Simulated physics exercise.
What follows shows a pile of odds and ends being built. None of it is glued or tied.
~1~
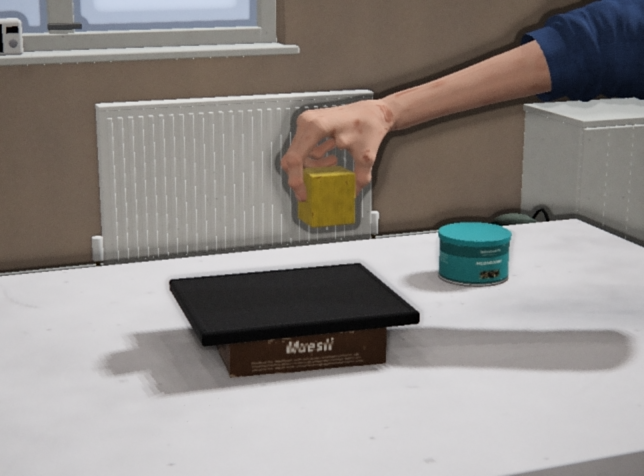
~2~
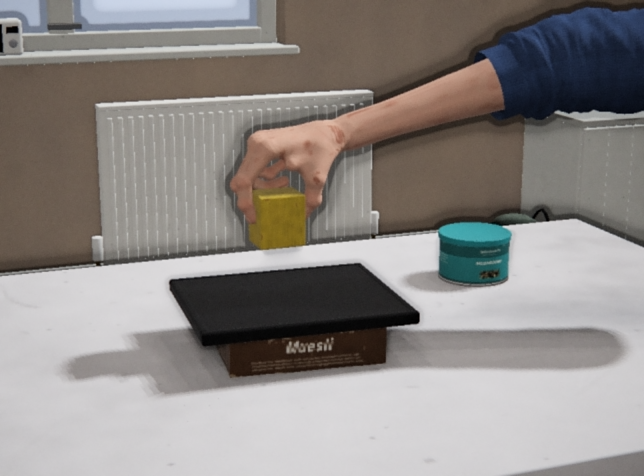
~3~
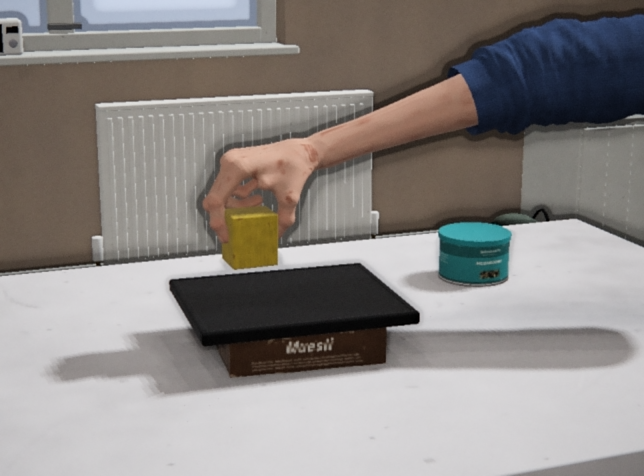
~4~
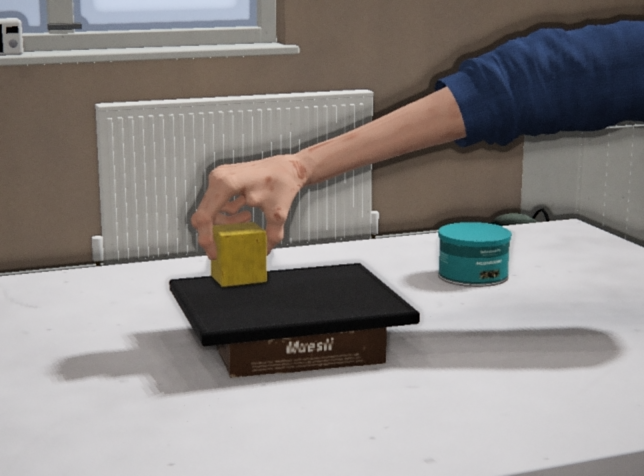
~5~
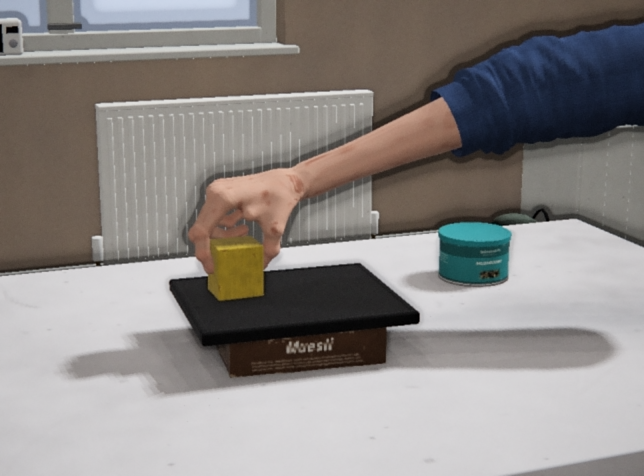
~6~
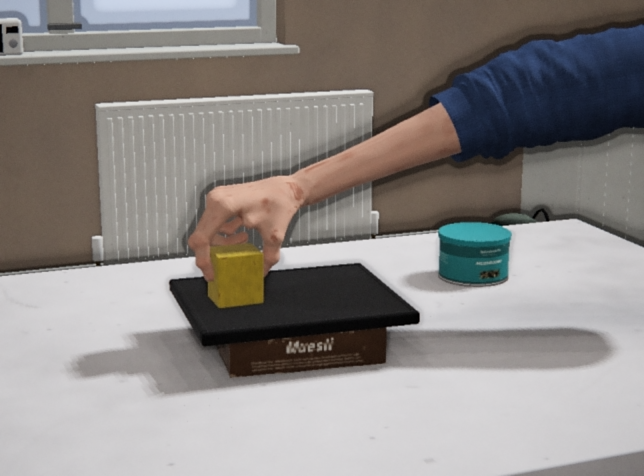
A yellow block, held by a hand reaching in from the right, moves left and down over a white table and is set on the left part of a black tray atop a muesli box, the fingers still gripping it.
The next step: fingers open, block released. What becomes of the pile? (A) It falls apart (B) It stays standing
Answer: B.
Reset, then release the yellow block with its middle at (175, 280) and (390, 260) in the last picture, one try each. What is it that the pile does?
So the first time it goes over and the second time it goes over.
Then, 0.80 s later than the last frame, all is still.
Then, 1.60 s later than the last frame, yellow block resting near (235, 275).
Then, 2.60 s later than the last frame, things are still on the move.
When it is over, all 4 as before. End places, in pixels of the last picture, yellow block near (235, 275). The pile keeps its balance.
